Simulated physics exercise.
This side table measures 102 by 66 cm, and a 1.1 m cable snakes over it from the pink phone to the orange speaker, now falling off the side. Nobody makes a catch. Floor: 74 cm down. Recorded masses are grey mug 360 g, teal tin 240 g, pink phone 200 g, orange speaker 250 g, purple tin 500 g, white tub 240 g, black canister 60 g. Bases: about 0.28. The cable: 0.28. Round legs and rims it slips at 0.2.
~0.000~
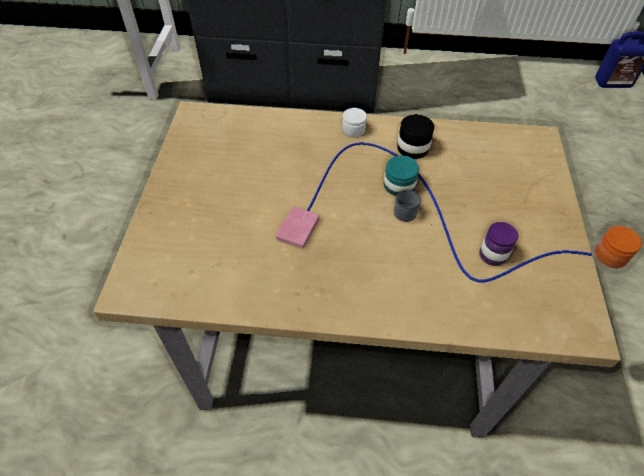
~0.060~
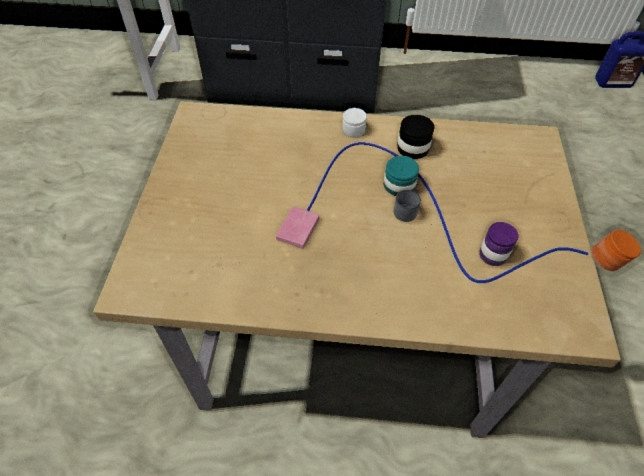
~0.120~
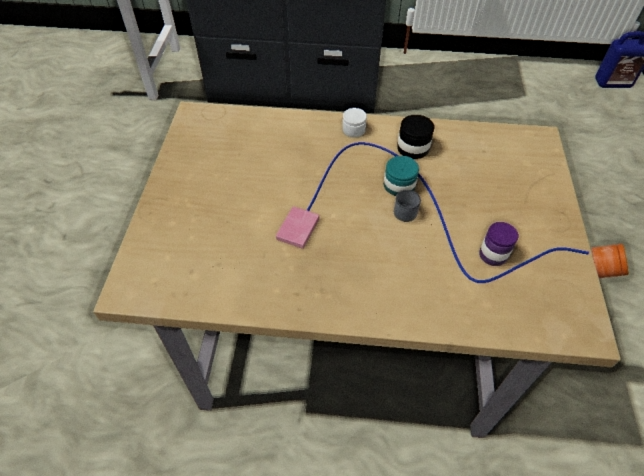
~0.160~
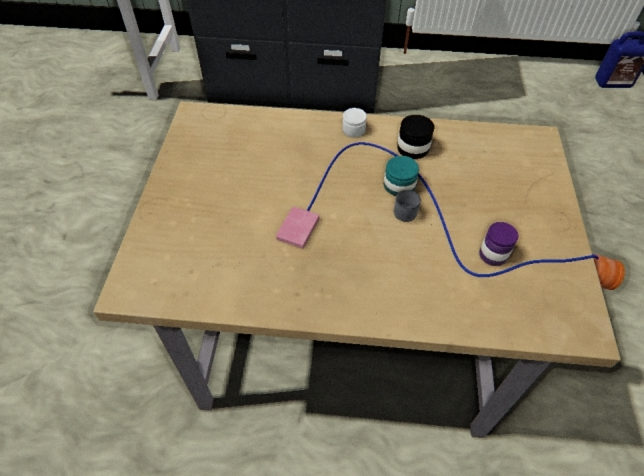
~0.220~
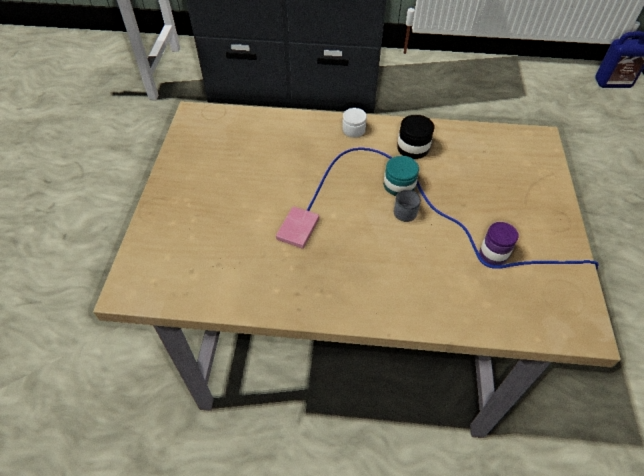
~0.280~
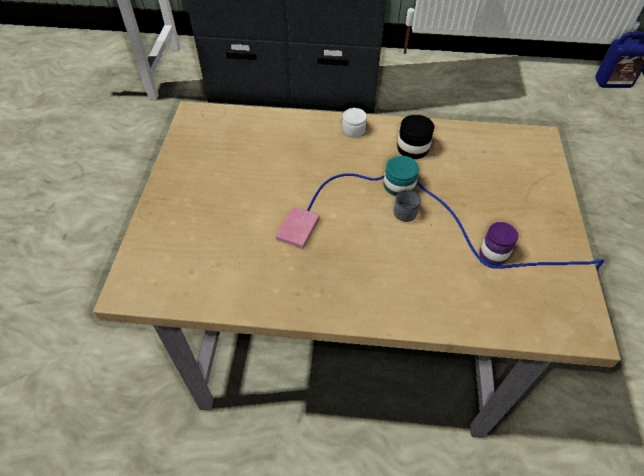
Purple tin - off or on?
It fails to fall.
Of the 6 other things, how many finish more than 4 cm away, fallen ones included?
Tally: 3.
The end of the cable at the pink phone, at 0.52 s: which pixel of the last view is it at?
It's at around pixel (358, 206).
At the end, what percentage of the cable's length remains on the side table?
Around 40 in a hundred parts of its length.
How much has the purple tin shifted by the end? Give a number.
For the purple tin, it's 4 cm.
At 0.5 s, the cable's tail end at (358, 206); purple tin 3 cm off its start, pink phone 10 cm off its start, orange speaker over the edge.
At 0.7 s, the cable's tail end at (396, 192); purple tin 3 cm off its start, pink phone 21 cm off its start, orange speaker over the edge.
At 1.0 s, the cable's tail end at (416, 196); purple tin 4 cm off its start at (512, 222), pink phone 29 cm off its start at (407, 178), teal tin 8 cm off its start at (415, 193).
At 1.2 s, the cable's tail end at (424, 198); purple tin 4 cm off its start, pink phone 32 cm off its start, teal tin 8 cm off its start.
At 2.4 s, the cable's tail end at (424, 198); purple tin 4 cm off its start at (512, 222), pink phone 32 cm off its start at (422, 179), teal tin 8 cm off its start at (415, 193), orange speaker over the edge.
